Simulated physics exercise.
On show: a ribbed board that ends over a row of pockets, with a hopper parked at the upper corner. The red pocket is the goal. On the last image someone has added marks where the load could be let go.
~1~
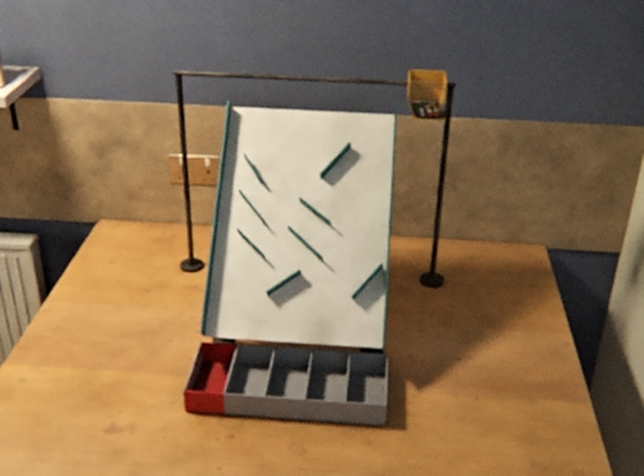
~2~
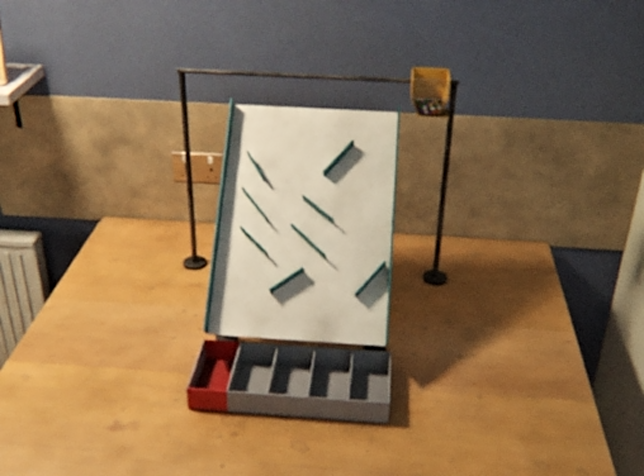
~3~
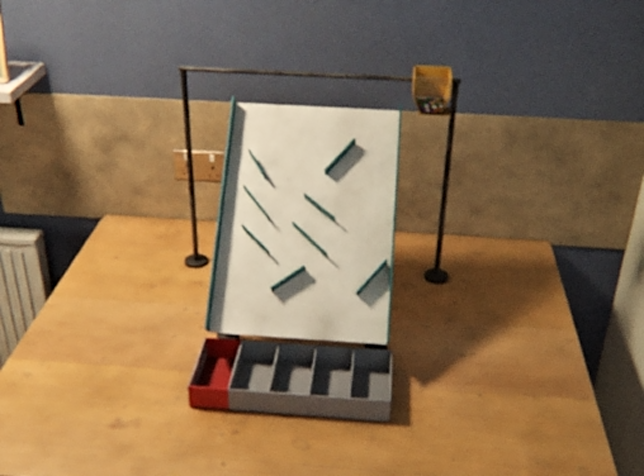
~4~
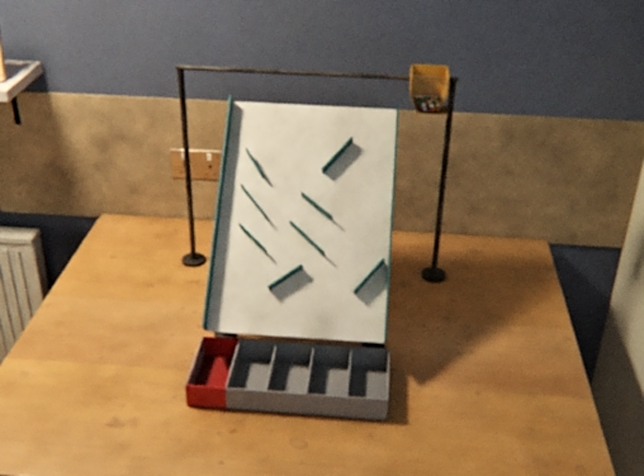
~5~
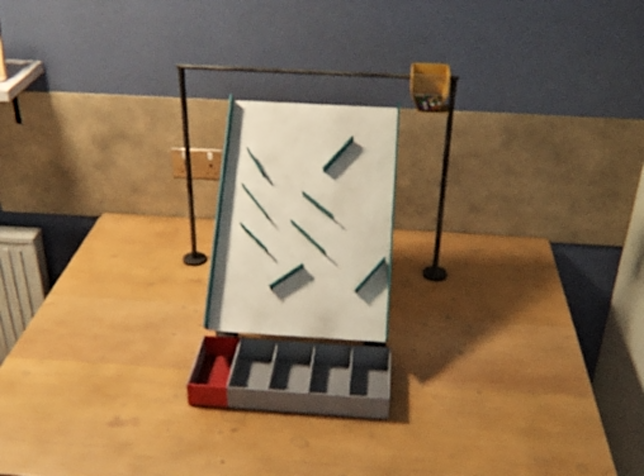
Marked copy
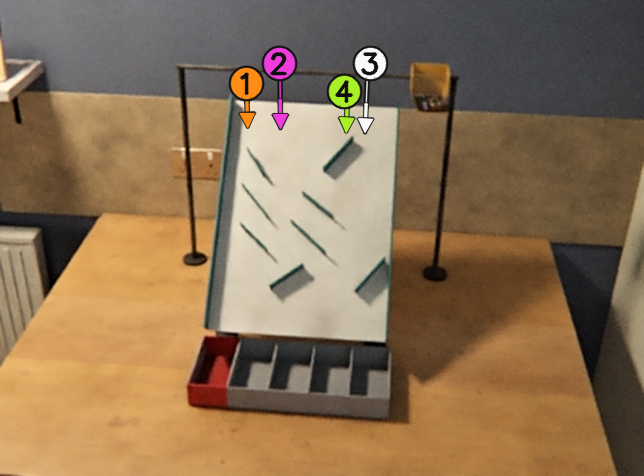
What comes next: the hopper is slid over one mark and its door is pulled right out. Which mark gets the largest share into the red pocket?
1.
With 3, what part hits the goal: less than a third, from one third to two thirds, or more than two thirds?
Less than a third.
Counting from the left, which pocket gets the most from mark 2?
The first from the left.
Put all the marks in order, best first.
The order is 1, 2, 4, 3.
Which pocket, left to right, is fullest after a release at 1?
The first from the left.
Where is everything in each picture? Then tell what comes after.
The first frame shows hopper near (425, 106), round plastic beads, door shut.
The second frame shows ribs (247, 151) to (263, 177), (323, 172) to (353, 140), (242, 187) to (267, 218).
The third frame shows ribs (304, 194) to (335, 218), (242, 225) to (268, 250), (293, 222) to (327, 254).
The fourth frame shows ribs (268, 287) to (302, 265), (354, 291) to (384, 258).
The fifth frame shows red pocket near (207, 394), number 1 of 5 from the left.
On the marked copy, mark 1 meets the board at (247, 122); mark 2 meets the board at (280, 123); mark 3 meets the board at (365, 127); mark 4 meets the board at (346, 126).
With 1, close to two thirds in the red pocket, close to a quarter in other pockets, a small share outside the box.
With 2, close to half in the red pocket, close to a third in other pockets, a small share outside the box.
With 3, only a few in the red pocket, the bulk in other pockets, a small share outside the box.
With 4, close to a quarter in the red pocket, the bulk in other pockets, only a few outside the box.
